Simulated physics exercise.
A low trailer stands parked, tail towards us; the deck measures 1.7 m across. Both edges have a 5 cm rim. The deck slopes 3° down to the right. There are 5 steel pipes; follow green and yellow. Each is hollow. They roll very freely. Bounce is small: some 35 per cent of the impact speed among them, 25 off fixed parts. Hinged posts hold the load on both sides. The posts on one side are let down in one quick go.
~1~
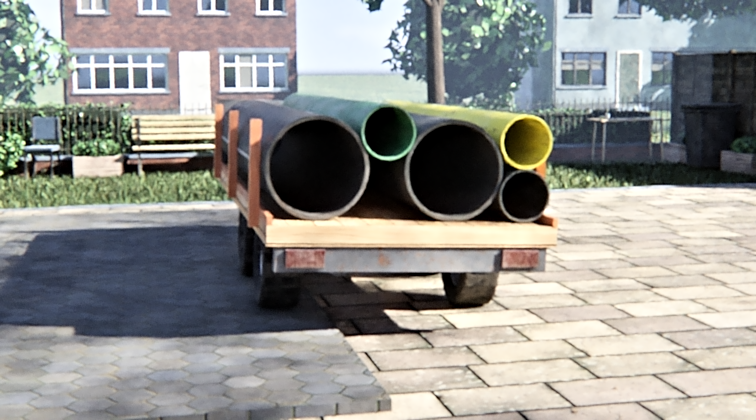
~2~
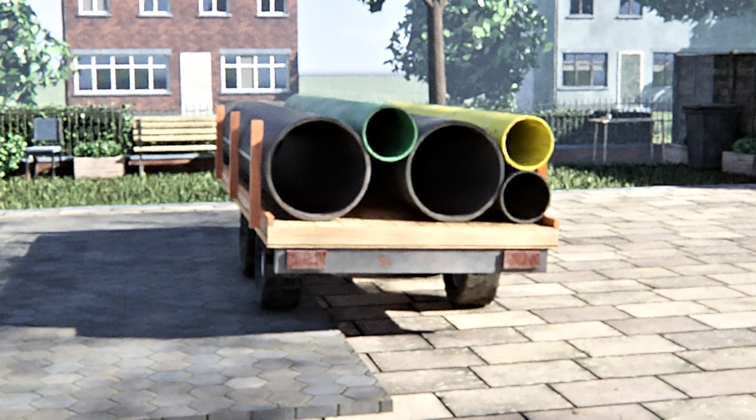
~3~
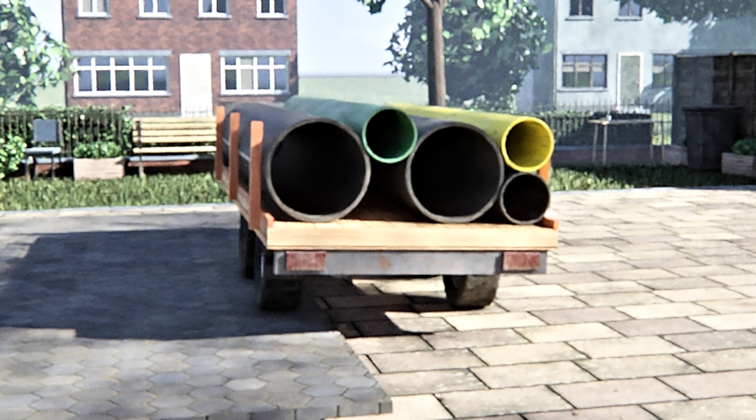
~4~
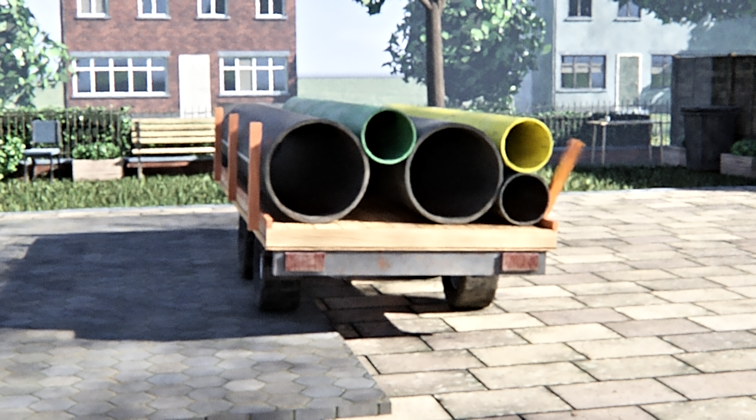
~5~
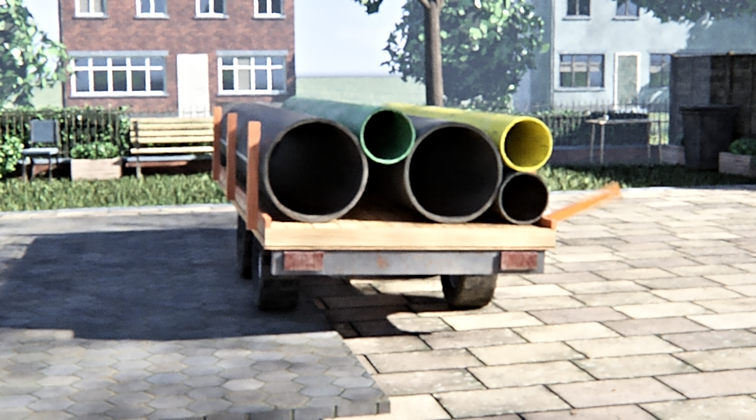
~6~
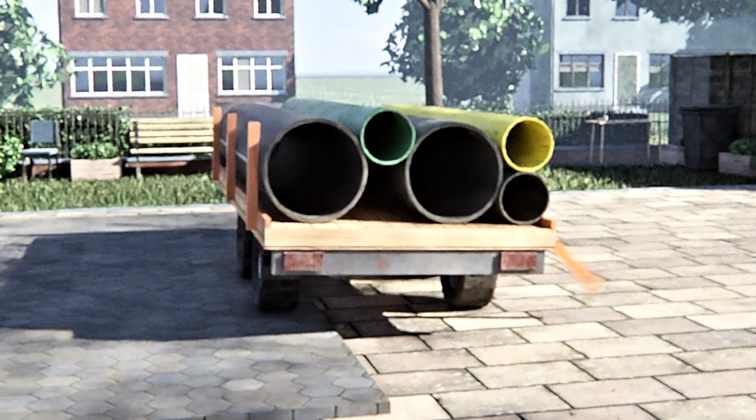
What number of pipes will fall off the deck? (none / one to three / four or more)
Out of 5: One to three.
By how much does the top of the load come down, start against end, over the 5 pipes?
Some 0 cm lower.
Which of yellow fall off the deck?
Yellow goes over the edge.
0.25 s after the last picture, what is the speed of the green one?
Near 0.0 m/s.
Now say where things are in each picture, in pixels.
The first frame shows green (389, 132), yellow (528, 142); sides still shut; the deck slopes 3° down to the right; 3 of the 5 make up the bottom layer.
The second frame shows green (391, 133), yellow (529, 143); sides still shut.
The third frame shows green (390, 135), yellow (529, 145); both sides upright.
The fourth frame shows green (389, 136), yellow (528, 145); right posts out by 25°, tip at (575, 146).
The fifth frame shows green (388, 136), yellow (528, 145); right posts out by 65°, tip at (613, 193).
The sixth frame shows green (388, 137), yellow (529, 145); right posts out by 130°, tip at (593, 284).
Another 0.3 s on from the last picture, green is up on others, 70 cm from the left edge; yellow is up on others, 10 cm from the right edge, rolling right; 0 gone from the deck.
Another 0.3 s on from the last picture, yellow is up on others, 10 cm from the right edge, rolling right; still the same for green; 0 gone from the deck.
Another 0.5 s on from the last picture, yellow is up on others, 5 cm from the right edge, rolling right; still the same for green; 0 gone from the deck.
Another 0.8 s on from the last picture, yellow is dropping off the right side; still the same for green; 1 gone from the deck.
In the end (3.6 s after the last picture), green is up on others, 70 cm from the left edge; yellow is on the ground to the right; 1 gone from the deck.
